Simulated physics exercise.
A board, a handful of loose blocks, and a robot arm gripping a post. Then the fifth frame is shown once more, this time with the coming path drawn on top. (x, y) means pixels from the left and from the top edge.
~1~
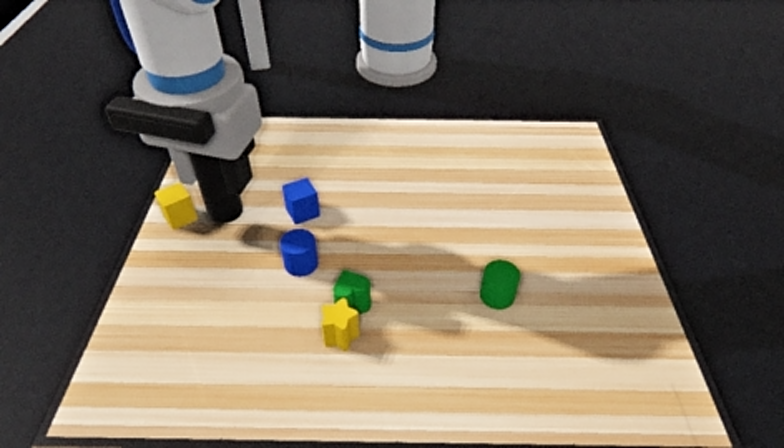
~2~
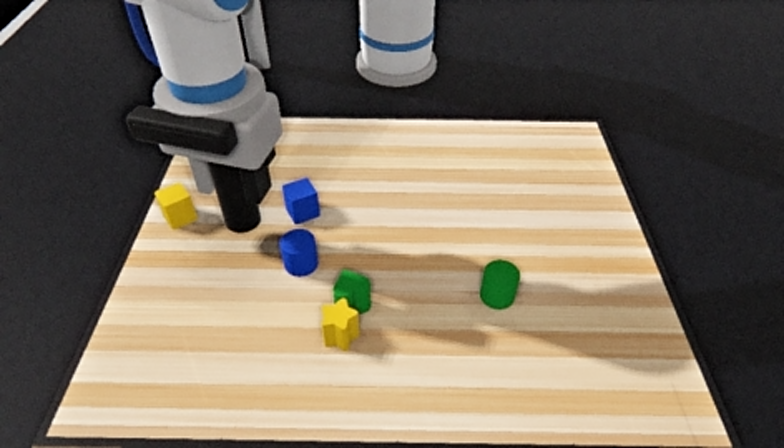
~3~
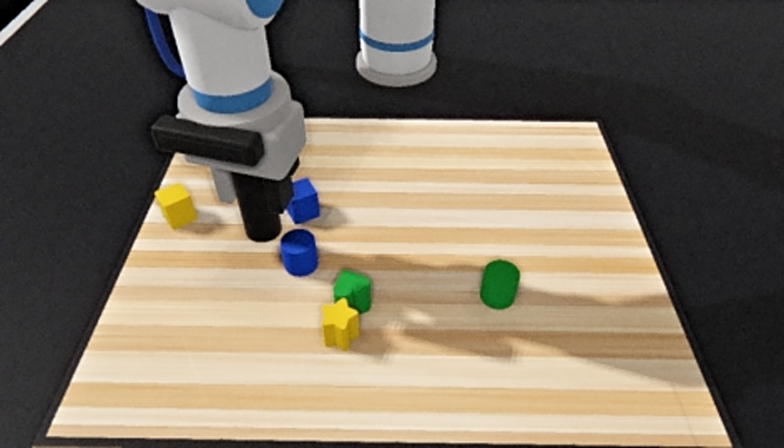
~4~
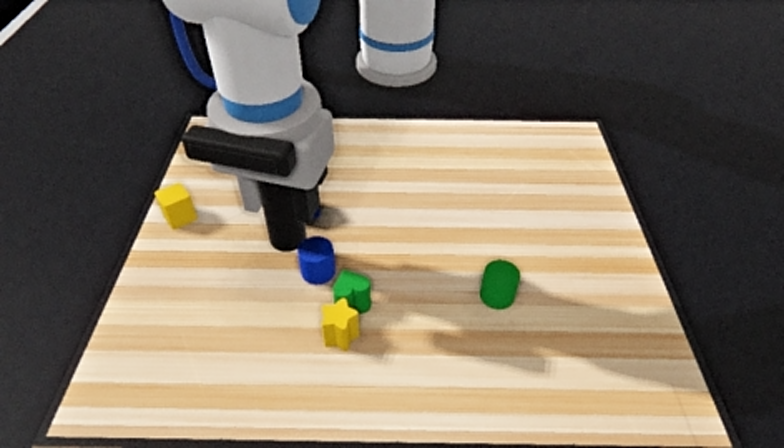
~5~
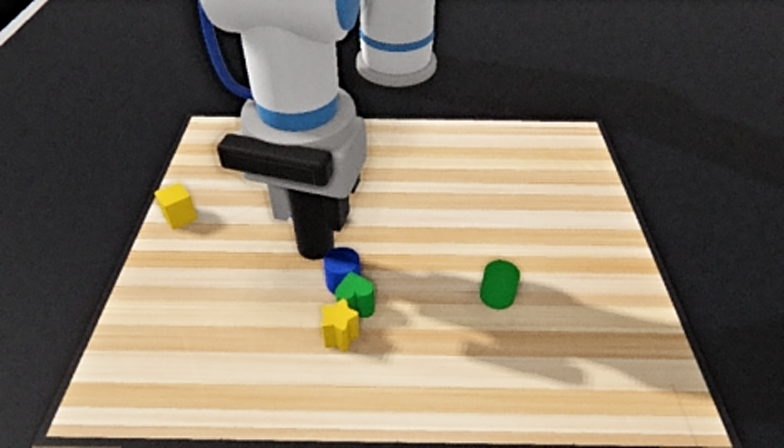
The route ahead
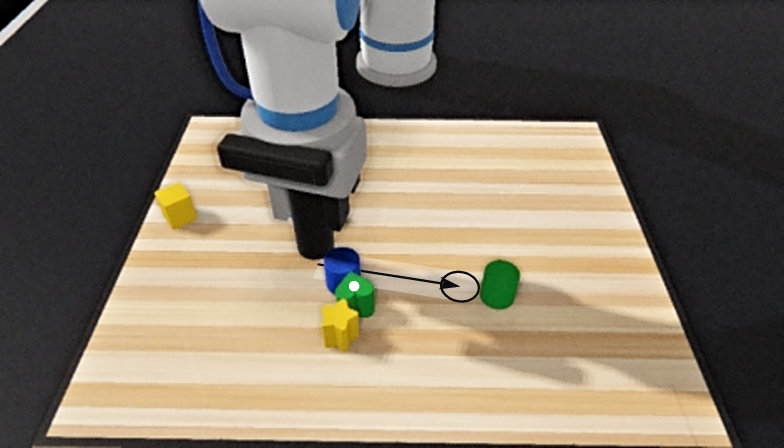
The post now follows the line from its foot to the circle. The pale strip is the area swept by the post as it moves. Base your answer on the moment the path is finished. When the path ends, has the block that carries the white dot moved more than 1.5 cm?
Yes
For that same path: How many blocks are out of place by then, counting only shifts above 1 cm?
Two blocks.
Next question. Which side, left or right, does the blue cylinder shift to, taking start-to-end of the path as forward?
It moves over to the right.
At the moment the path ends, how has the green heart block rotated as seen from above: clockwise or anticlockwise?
Top view: Clockwise.
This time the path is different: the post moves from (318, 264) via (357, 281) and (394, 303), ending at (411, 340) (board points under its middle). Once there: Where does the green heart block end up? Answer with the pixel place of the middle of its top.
Top centre: (374, 316).
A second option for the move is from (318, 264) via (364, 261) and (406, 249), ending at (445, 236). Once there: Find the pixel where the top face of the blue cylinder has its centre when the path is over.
Answer: (378, 263).
The drawn path runs straight from (318, 264) to (460, 286); the dot is on the green heart block.
The first path, step by step. One third of the way, post at (365, 254); blue cylinder at (385, 272); green heart block at (367, 296), turned 75° clockwise.
Two thirds of the way, post at (414, 261); blue cylinder at (412, 285); green heart block at (369, 297), turned 85° clockwise.
At the end, post at (463, 269); blue cylinder at (413, 285); green heart block at (369, 297), turned 85° clockwise; green cylinder not moved.
